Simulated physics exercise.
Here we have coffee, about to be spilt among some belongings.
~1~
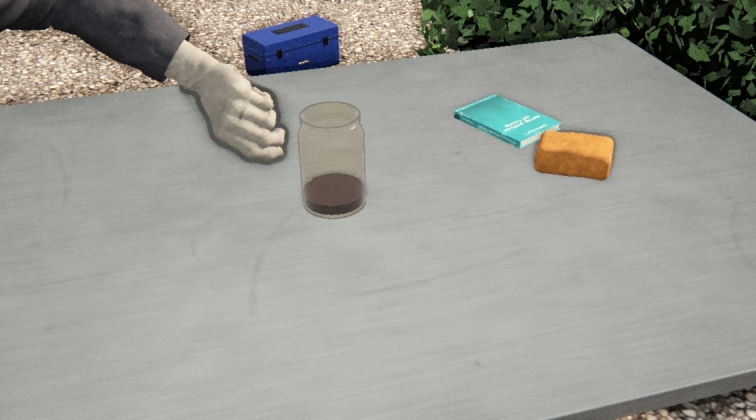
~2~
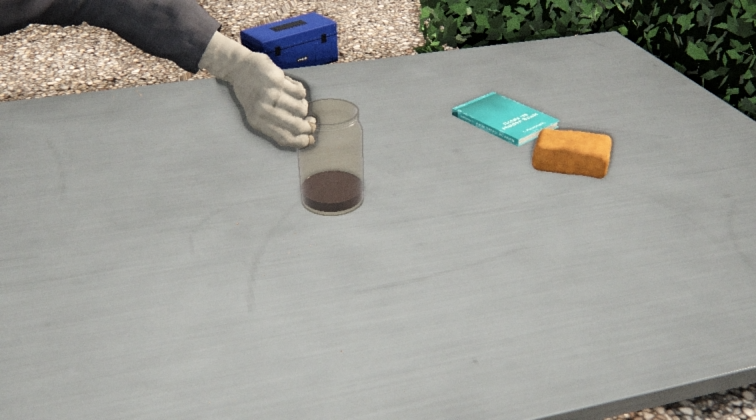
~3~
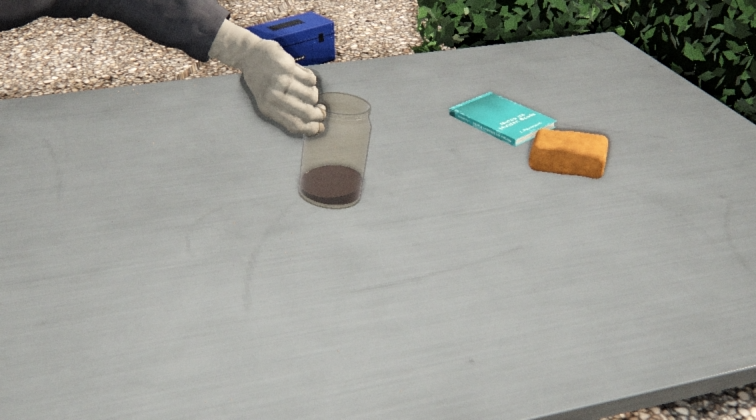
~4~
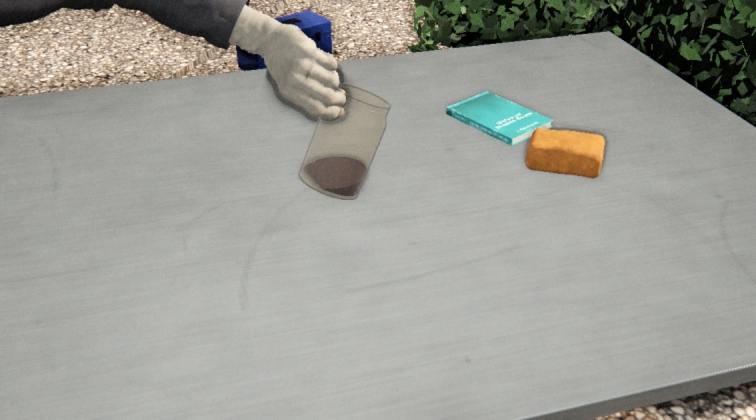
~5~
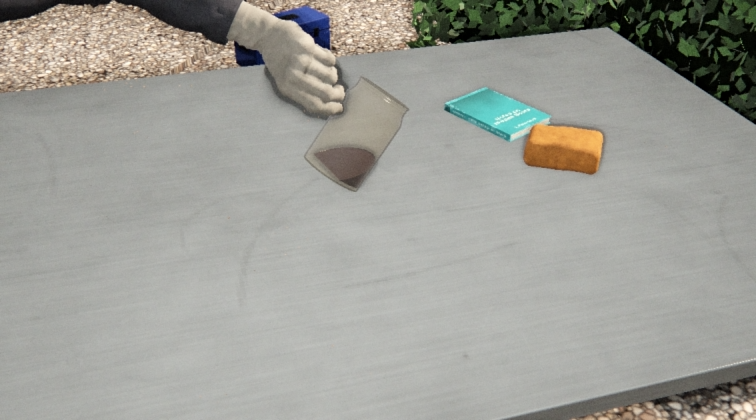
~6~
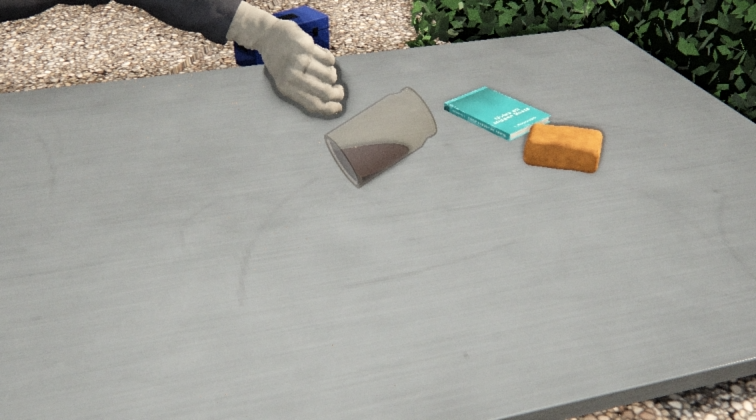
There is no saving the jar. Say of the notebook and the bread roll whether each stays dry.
Check the notebook: It is left wet. Check the bread roll: It is left wet.
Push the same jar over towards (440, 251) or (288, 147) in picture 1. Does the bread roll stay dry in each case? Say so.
On the first try it avoids the spill, and on the second try it avoids the spill.
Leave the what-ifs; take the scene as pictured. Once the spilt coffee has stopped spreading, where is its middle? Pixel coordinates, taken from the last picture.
In the last view, its middle sits roughly at (495, 142).
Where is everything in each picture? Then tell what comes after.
It stands upright; jar (332, 158) nearly empty; notebook (507, 116); bread roll (576, 141), in the first frame.
It is being nudged; jar nearly empty, surface at (332, 187), in the second frame.
It is being nudged; jar (335, 147) nearly empty; bread roll (571, 139), in the third frame.
It is being nudged; jar (346, 139) tipped 25°; notebook (499, 113), in the fourth frame.
It is falling; jar (359, 131) tipped 40°, in the fifth frame.
It is falling; jar (383, 135) tipped 70°; notebook (497, 109); bread roll (565, 134), in the sixth frame.
Next, the puddle covers about as much as a saucer; the notebook is in it; the bread roll is in it.
Finally, the puddle covers about as much as a saucer; the notebook is in it; the bread roll is in it.
